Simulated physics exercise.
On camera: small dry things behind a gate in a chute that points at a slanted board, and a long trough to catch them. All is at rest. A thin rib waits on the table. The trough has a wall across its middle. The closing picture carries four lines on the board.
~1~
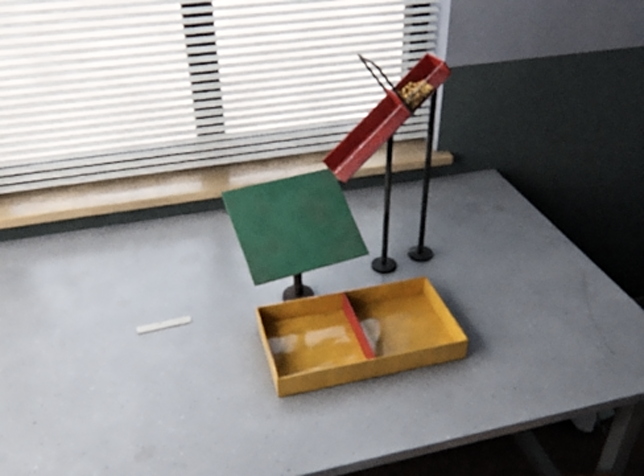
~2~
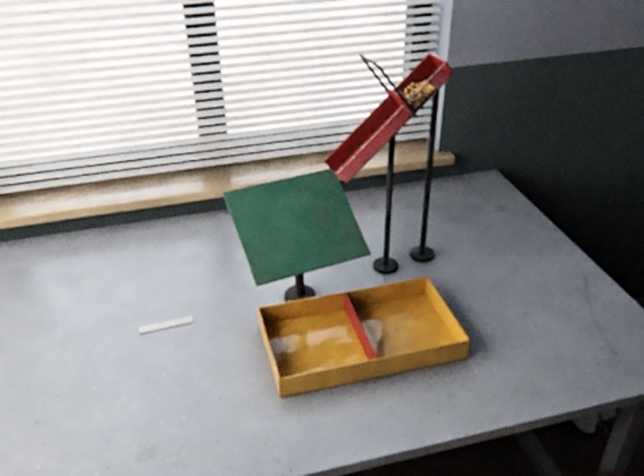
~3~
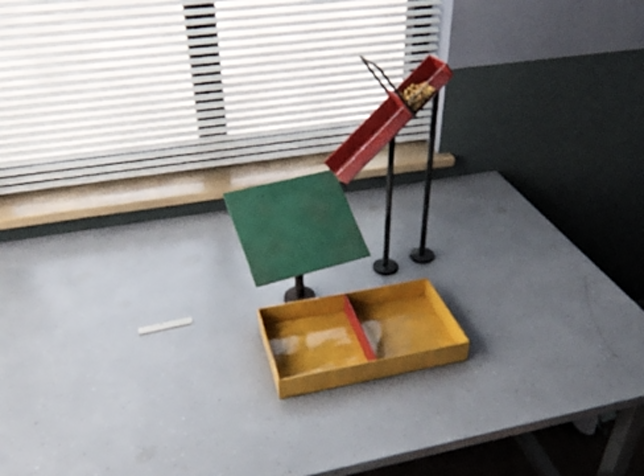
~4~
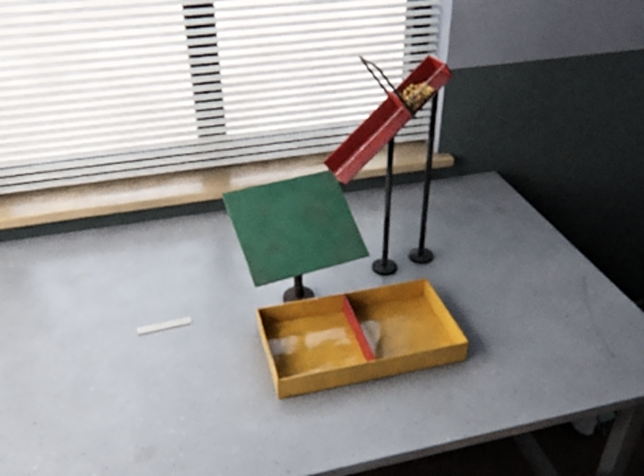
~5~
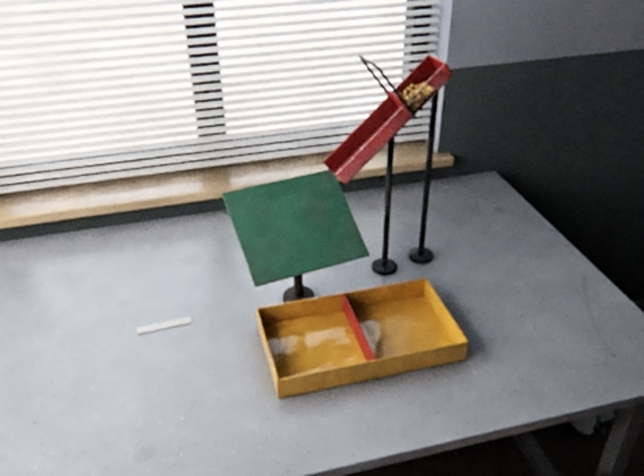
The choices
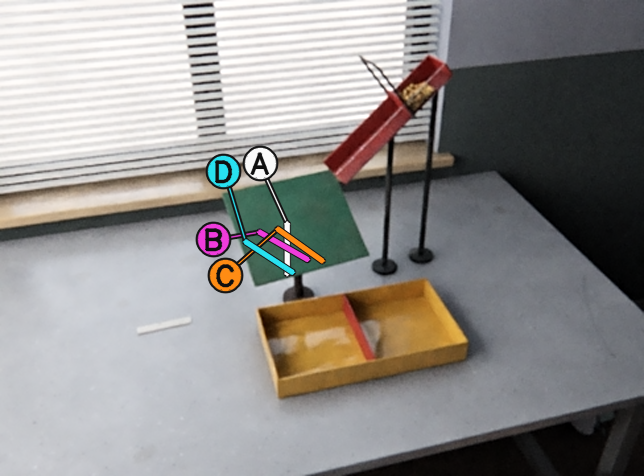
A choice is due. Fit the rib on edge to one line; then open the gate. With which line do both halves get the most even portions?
C beats the others.
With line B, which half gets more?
Left.
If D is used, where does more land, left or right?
More lands on the left.
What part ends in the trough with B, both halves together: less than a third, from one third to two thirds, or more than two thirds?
Line B gives more than two thirds.
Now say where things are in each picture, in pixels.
Load behind the gate (410, 96), dried chickpeas; lip of the chute (338, 177), sloping fairly steeply, in the first picture.
Middle of the board (297, 223), tilted fairly steeply; middle of its low edge (316, 269); of its high edge (280, 179), in the second picture.
Front corners of the trough (279, 380) and (469, 341); front end of its middle wall (377, 360); gate still shut (395, 96), in the third picture.
Middle of the load (411, 98); lip (339, 179), in the fourth picture.
Middle of the load (411, 97); lip (339, 178), in the fifth picture.
On the marked copy, line A from (287, 223) to (287, 273); line B from (259, 232) to (307, 259); line C from (277, 229) to (322, 260); line D from (245, 241) to (292, 272).
For line A, of what is caught, every piece in the left half, not one piece in the right.
For line B, of what is caught, almost all in the left half, about a tenth in the right.
For line C, of what is caught, roughly two thirds in the left half, roughly a third in the right.
For line D, of what is caught, every piece in the left half, not one piece in the right.
